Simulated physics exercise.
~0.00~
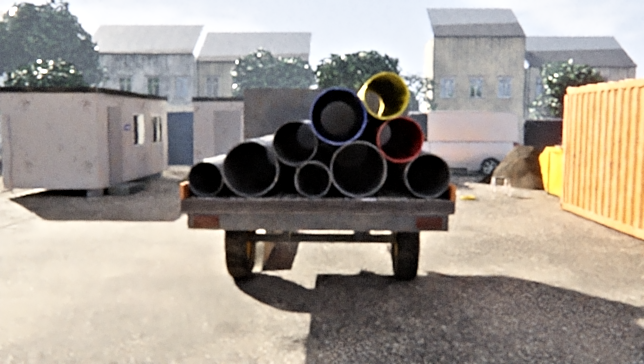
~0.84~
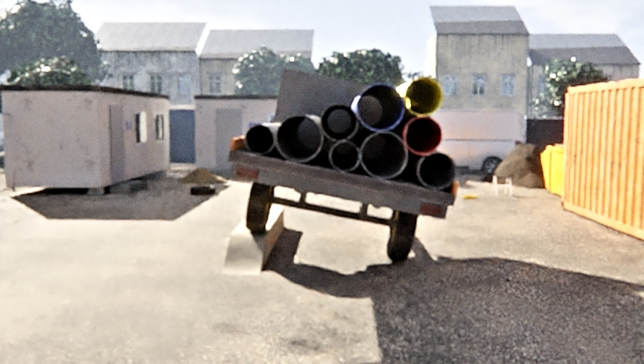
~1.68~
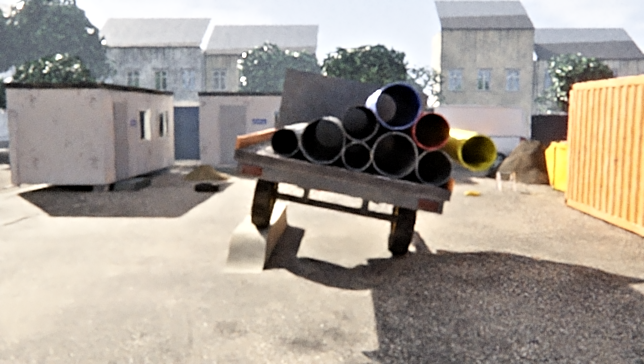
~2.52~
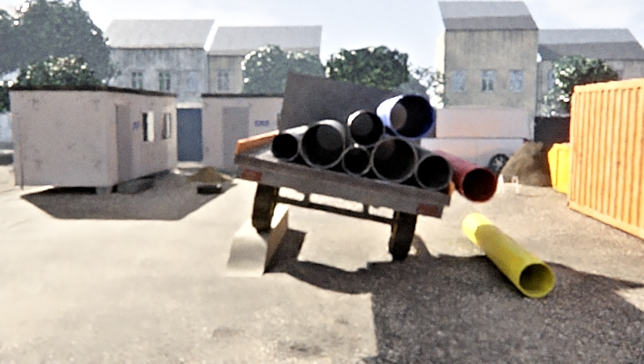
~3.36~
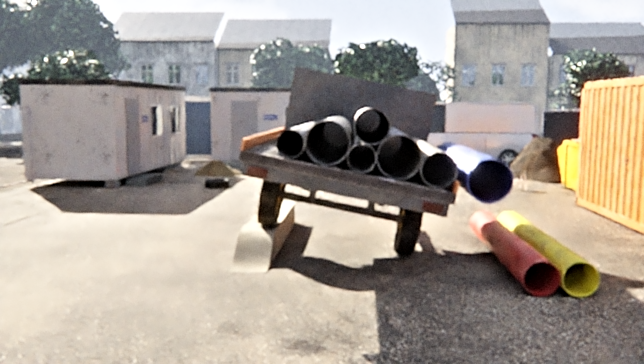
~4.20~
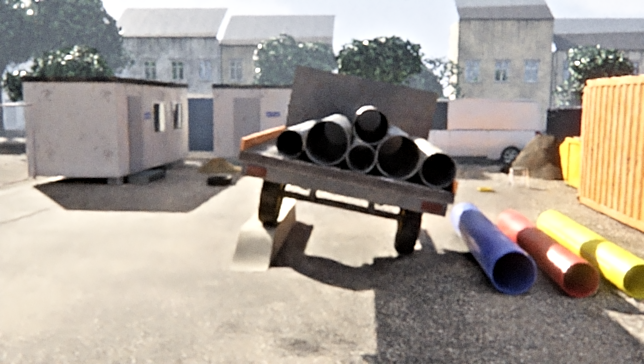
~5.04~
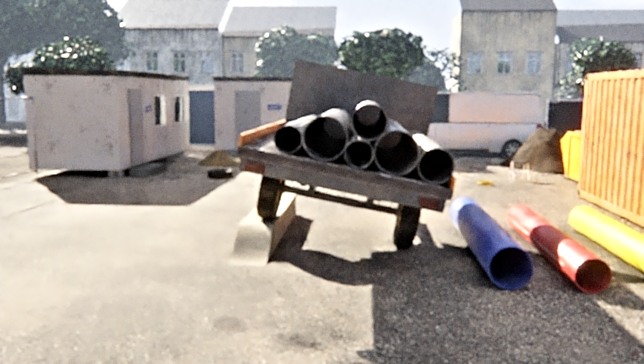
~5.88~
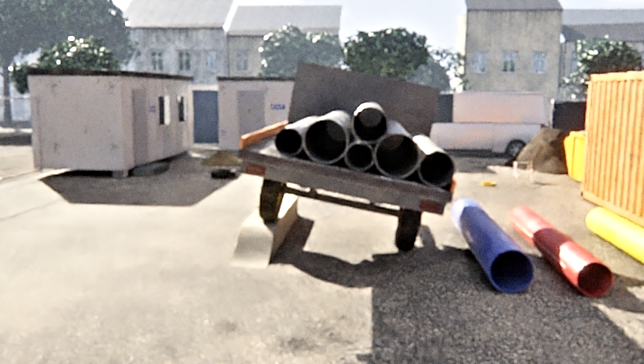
In a sunlit yard with cabins, an orange container and grey houses behind, a flat trailer stacked with dark pipes and a yellow, a blue and a red one is seen from the rear. Its left wheel climbs onto a raised slab, and the deck tilts down to the right. The yellow pipe rolls over the right edge first and drops to the ground. The red one follows, then the blue. They roll to the right, the blue one stopping nearest the trailer. At the end the three coloured pipes lie on the ground, while the dark ones remain on the tilted deck.
